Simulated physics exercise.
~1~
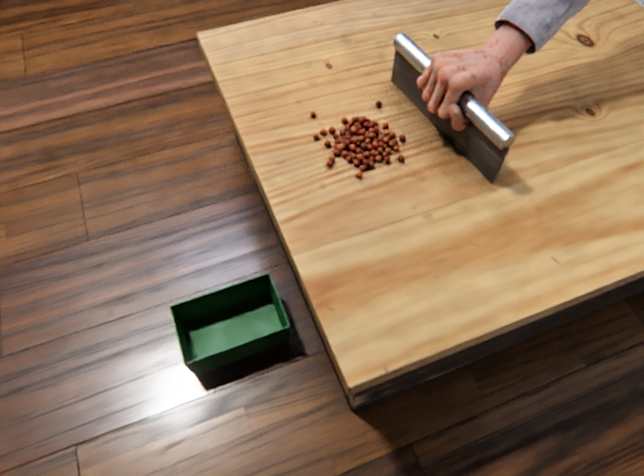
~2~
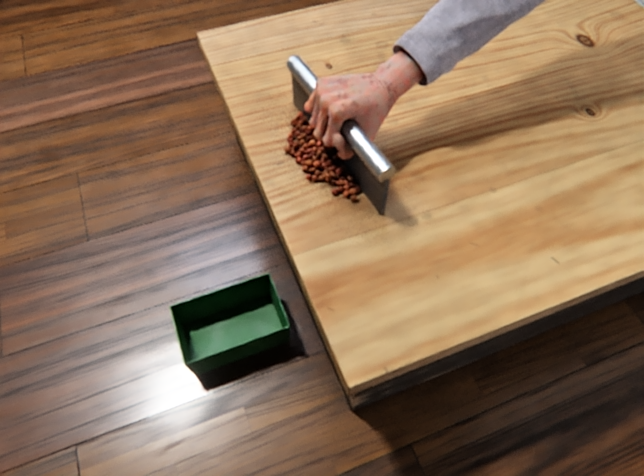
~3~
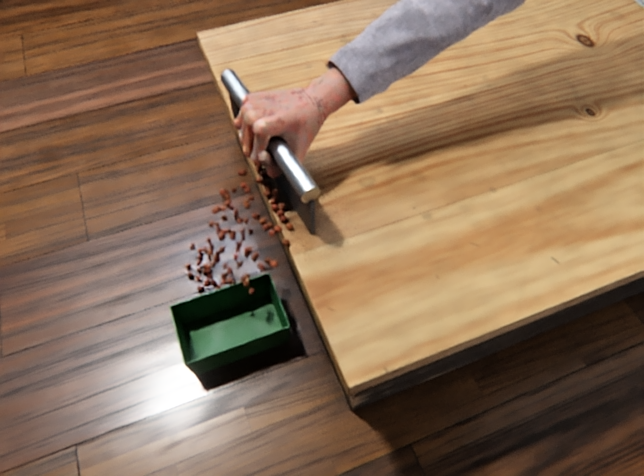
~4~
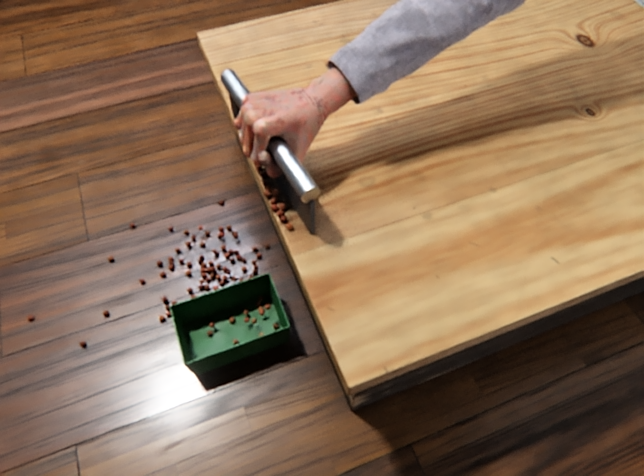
A hand gripping a metal scraper sweeps a pile of small reddish-brown pellets leftward across a wooden tabletop and stops at the edge, sending most over; some land in the green tin below, but most scatter across the wooden floor, while a few remain by the blade.
